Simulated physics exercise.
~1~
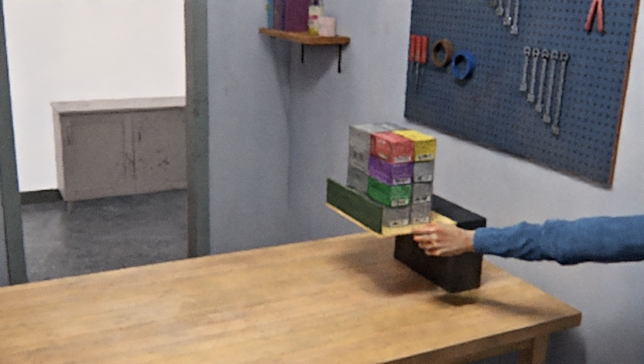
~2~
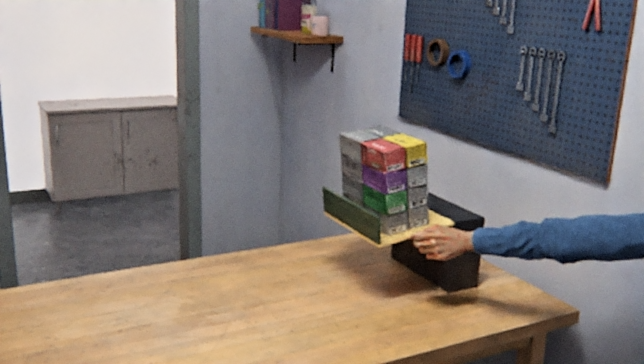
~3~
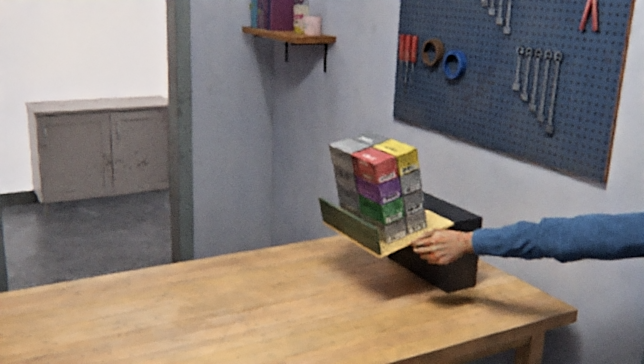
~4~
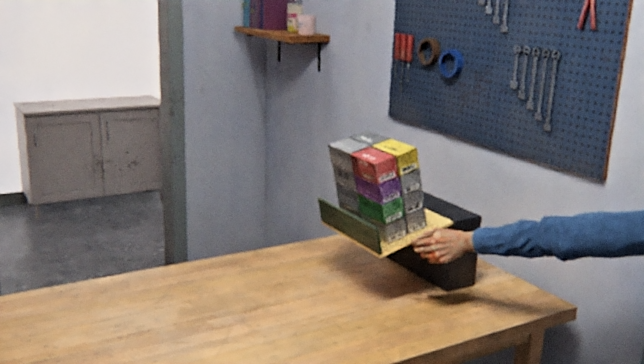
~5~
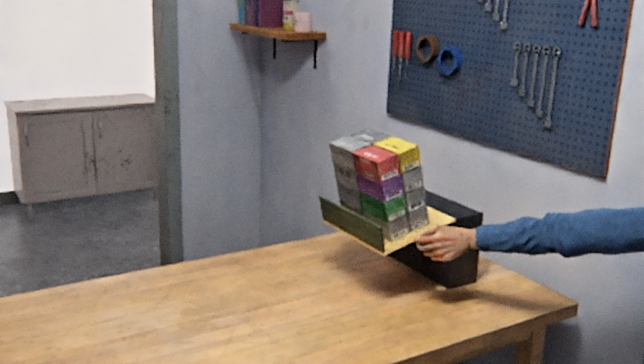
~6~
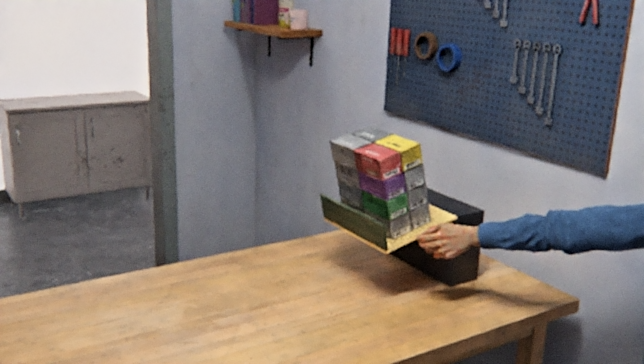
A hand tilts a tray of stacked packets gently leftward, and the packets stay aboard.
